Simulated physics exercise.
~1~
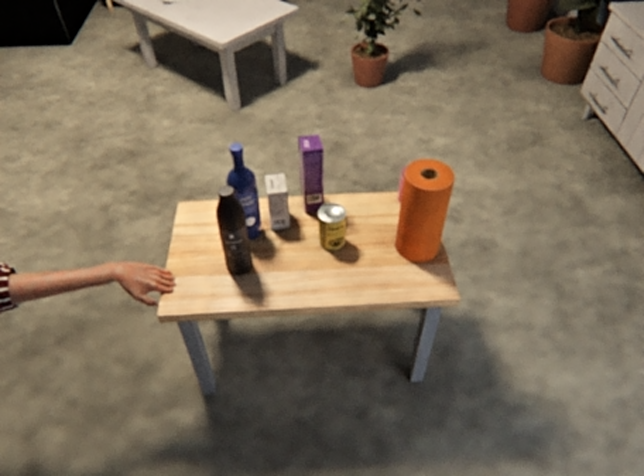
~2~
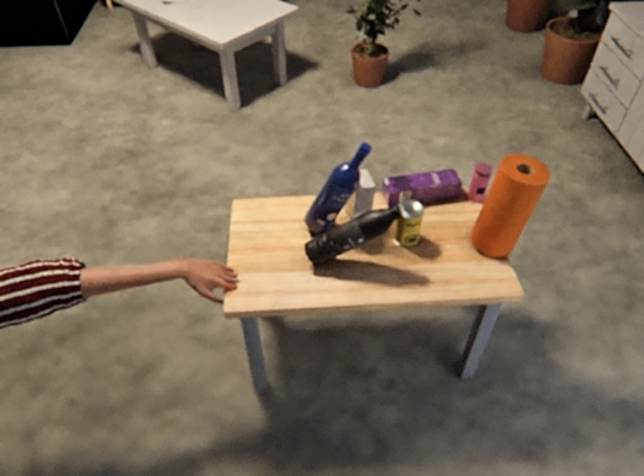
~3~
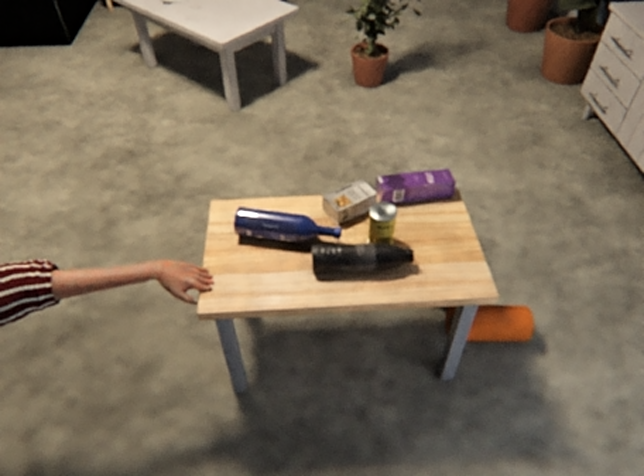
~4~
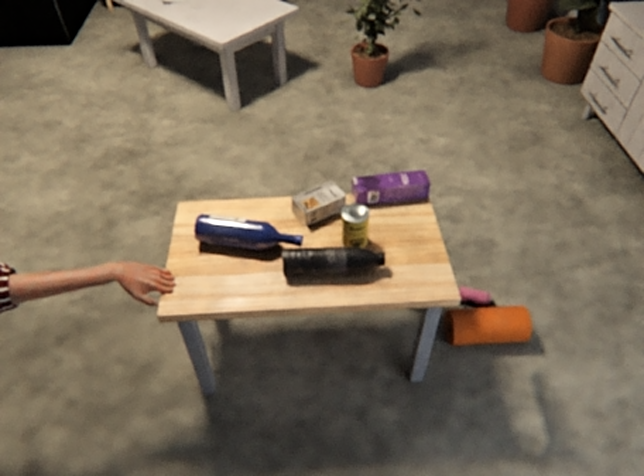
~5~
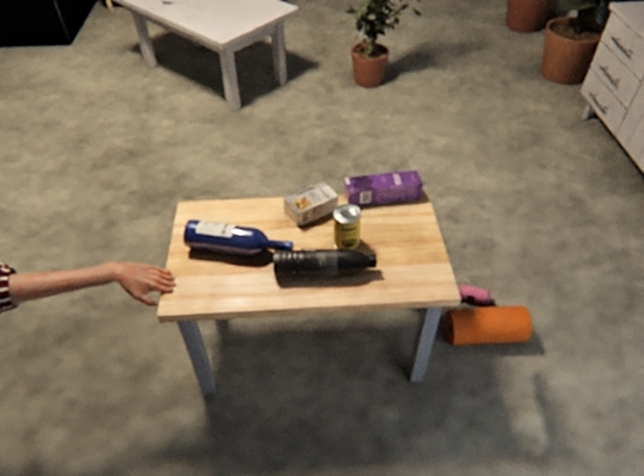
An arm in a striped sleeve reaches from the left to the edge of a small wooden table, seen from above in a grey-floored room with a white table and potted plants behind. Blue and black bottles stand at left, a white carton, purple carton and yellow tin in the middle, and an orange roll at right. The table jerks right, tipping the bottles and toppling the purple carton. As it moves back left, the roll and a pink shaker drop off the right side. Finally, bottles and cartons lie on the tabletop around the upright tin.
